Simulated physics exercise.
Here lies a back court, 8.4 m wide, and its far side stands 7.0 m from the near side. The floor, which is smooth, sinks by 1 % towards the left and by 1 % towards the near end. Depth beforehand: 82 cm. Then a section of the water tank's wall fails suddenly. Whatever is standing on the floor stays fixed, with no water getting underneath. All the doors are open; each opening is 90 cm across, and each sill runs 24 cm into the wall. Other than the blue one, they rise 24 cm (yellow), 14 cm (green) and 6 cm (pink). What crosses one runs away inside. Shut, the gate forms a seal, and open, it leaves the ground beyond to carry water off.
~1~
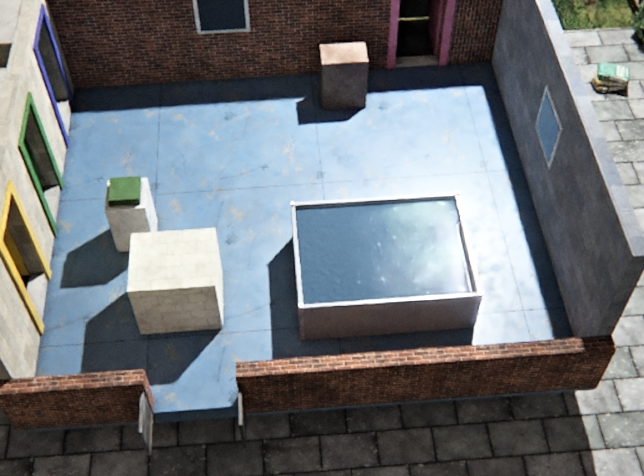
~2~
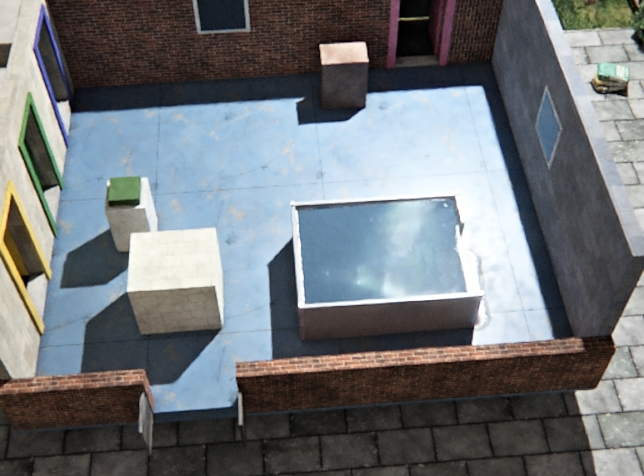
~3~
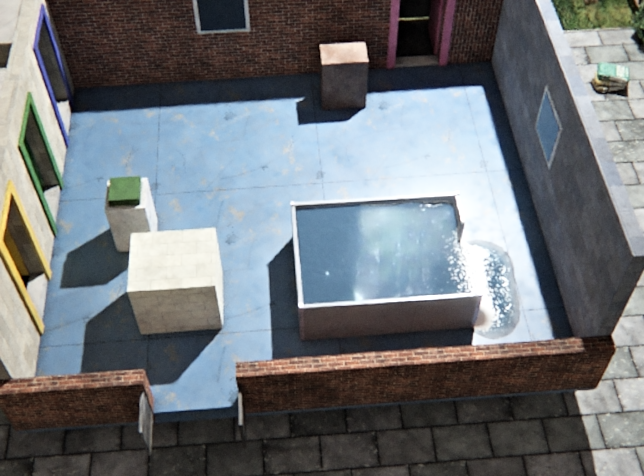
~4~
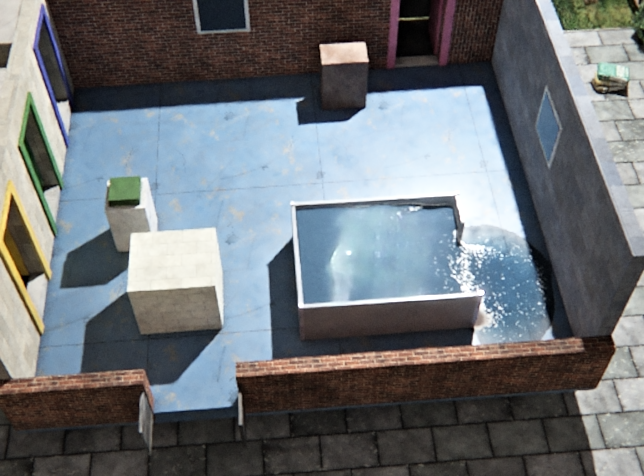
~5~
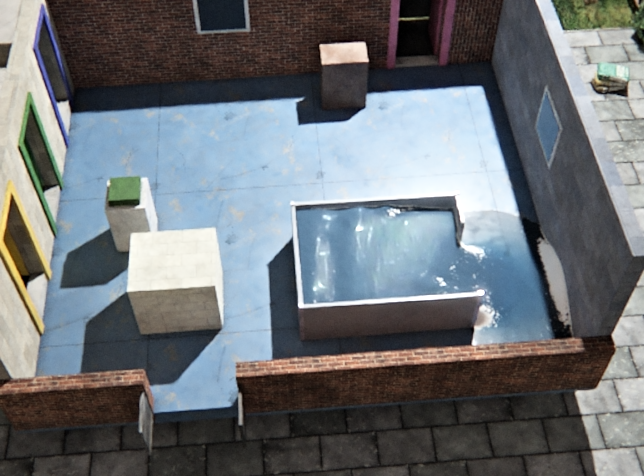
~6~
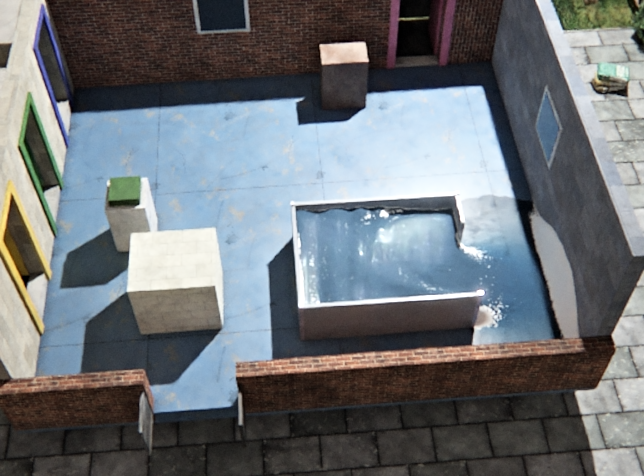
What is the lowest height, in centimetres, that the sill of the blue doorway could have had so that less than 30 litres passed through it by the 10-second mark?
About 10.5 cm.
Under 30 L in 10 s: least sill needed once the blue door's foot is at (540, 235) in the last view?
Roughly 30 cm.
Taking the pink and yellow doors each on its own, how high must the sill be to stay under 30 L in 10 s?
About 14.0 cm at pink and 8.5 cm at yellow.
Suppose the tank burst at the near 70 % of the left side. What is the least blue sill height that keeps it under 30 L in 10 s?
Then it needs around 10.0 cm.
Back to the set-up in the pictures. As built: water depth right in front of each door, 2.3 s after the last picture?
Door by door, in centimetres - yellow 0, green 0, blue 0, pink 16.
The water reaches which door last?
The blue one.
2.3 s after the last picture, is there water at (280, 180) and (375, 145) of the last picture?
Note: Point one not yet reached; point two reached.
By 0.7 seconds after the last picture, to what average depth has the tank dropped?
I'd put it at some 55 centimetres on average.
Then, 0.7 s after the last picture water covers 10 % of the floor, deepest (73 cm) near (572, 354); it has not reached the blue door.
Then, 2.3 s after the last picture water covers 40 % of the floor, deepest (43 cm) near (552, 366); it has not reached the blue door.
Then, 9.3 s after the last picture water covers 95 % of the floor, deepest (16 cm) near (94, 165); 13 cm at the blue door, 0 litres in over its 26 cm sill.
At the blue door as built, the water peaked near 16 cm, 6.5 s after the last picture.
Run again over the same 10 s with other heights there, 43 litres in over 9.5 cm, 10 litres over 13 cm. The limit of 30 litres is kept from about 10.5 cm up.
